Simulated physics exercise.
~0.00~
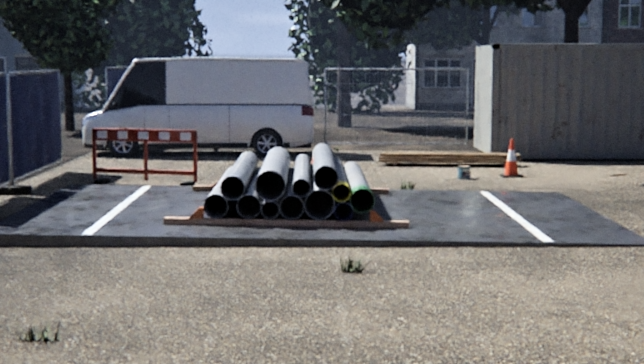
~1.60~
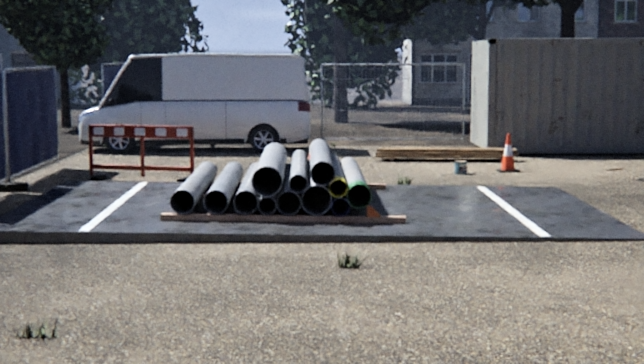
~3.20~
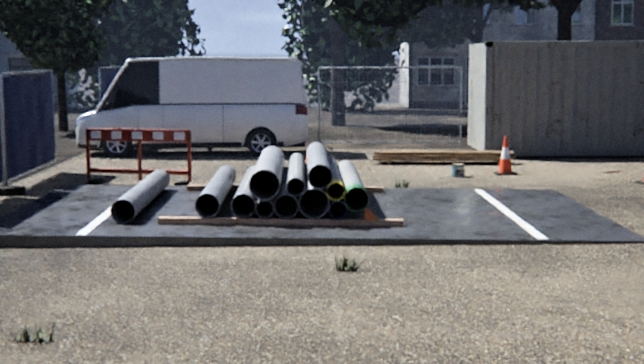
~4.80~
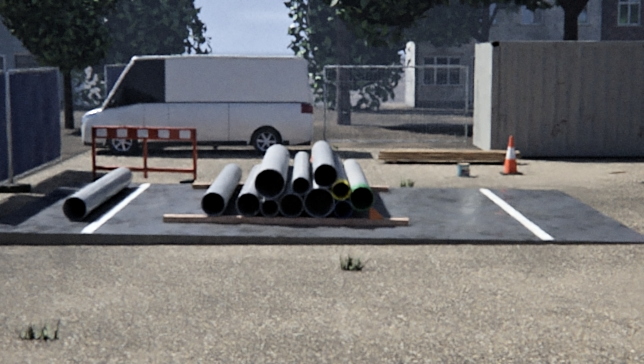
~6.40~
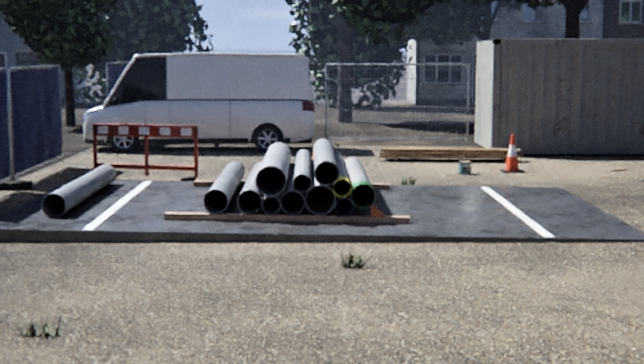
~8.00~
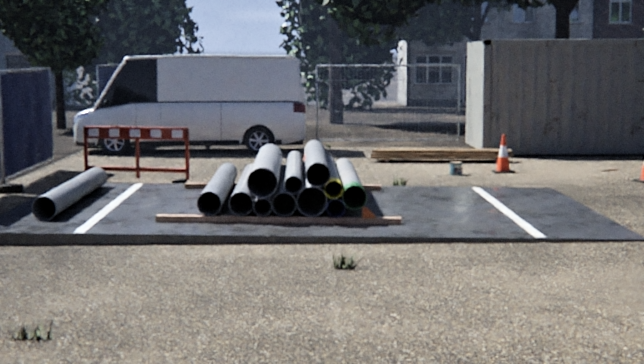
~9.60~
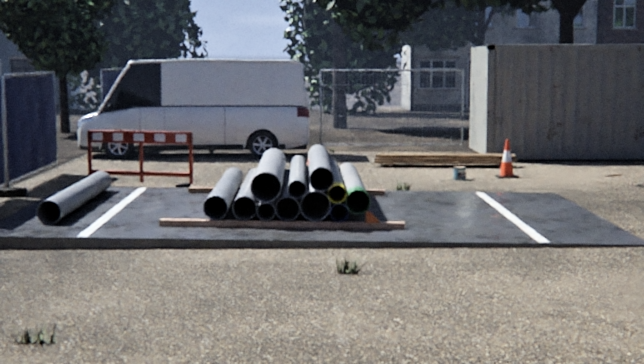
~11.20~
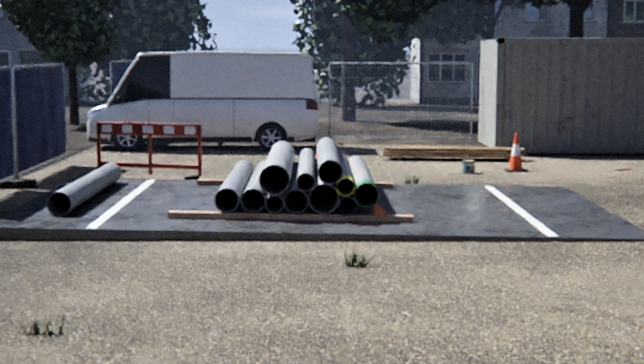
In a fenced yard, stacked pipes slump left and one rolls over the white line and stops.
